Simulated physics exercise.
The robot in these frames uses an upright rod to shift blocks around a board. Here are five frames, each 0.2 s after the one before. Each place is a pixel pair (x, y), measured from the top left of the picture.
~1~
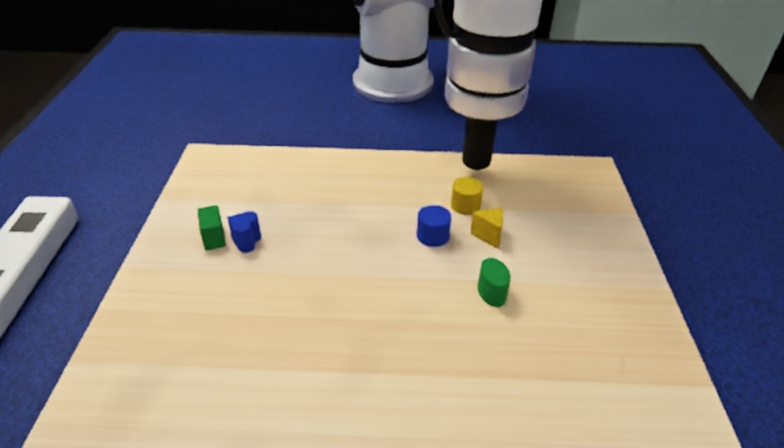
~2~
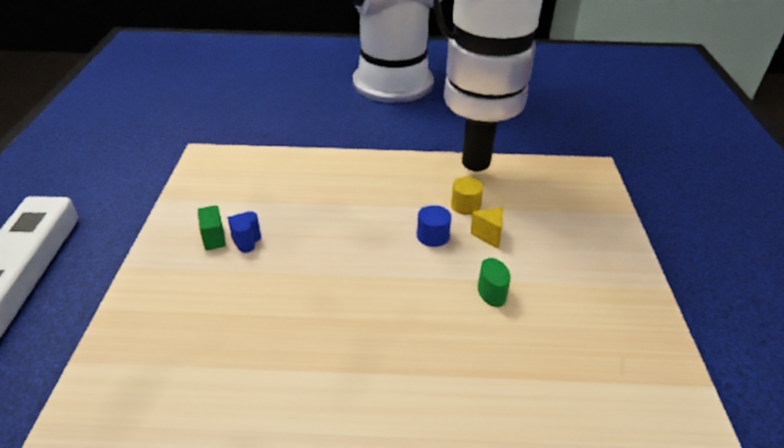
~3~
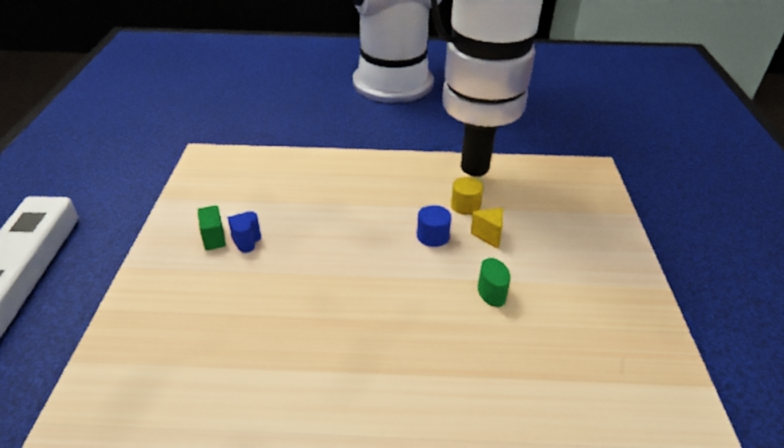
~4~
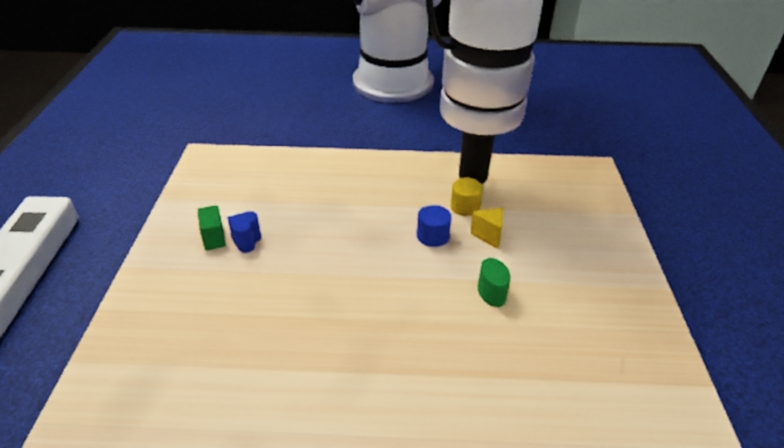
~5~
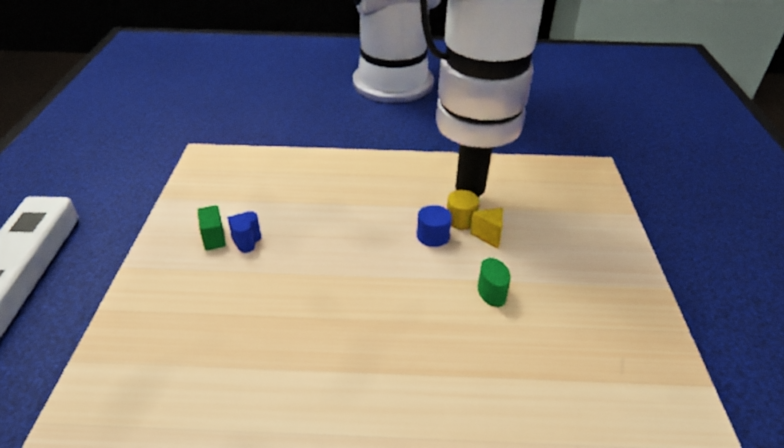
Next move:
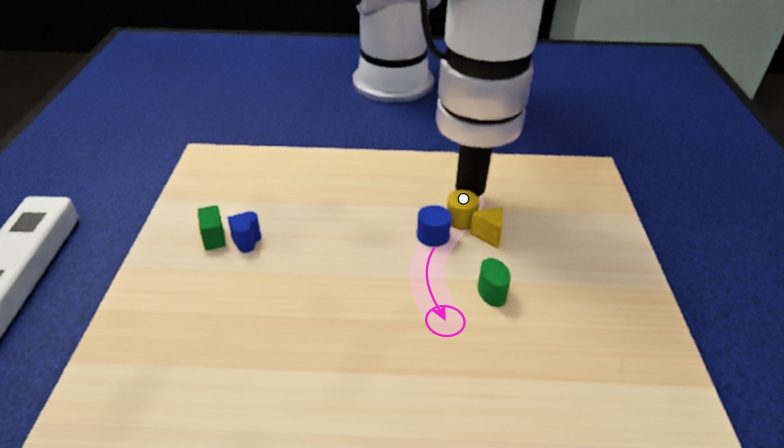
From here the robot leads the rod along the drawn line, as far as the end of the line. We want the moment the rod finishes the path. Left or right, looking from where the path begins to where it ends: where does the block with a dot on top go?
It moves left.
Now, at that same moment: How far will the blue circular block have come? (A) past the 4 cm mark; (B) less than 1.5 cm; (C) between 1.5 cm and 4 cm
My pick is A.
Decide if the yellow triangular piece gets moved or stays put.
The block you're asking about stays where it is.
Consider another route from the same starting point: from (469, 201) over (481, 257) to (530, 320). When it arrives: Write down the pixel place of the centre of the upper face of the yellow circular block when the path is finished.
Roughly at (451, 241).
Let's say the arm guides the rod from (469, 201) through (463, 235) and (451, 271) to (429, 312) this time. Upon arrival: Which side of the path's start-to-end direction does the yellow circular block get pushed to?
Measured against the direction from start to end, the yellow circular block shifts toward the right-hand side.
The drawn path runs from (469, 201) through (445, 233) and (427, 272) to (445, 321); the dot is on the yellow circular block.
On the path given first. One third of the way, rod (446, 222); blue circular block (421, 227); yellow circular block (455, 235).
Two thirds of the way, rod (428, 261); blue circular block (392, 249); yellow circular block (462, 265).
At the end, rod (447, 309); blue circular block (392, 249); yellow circular block (480, 285); yellow triangular piece not moved; green oval block (504, 270).
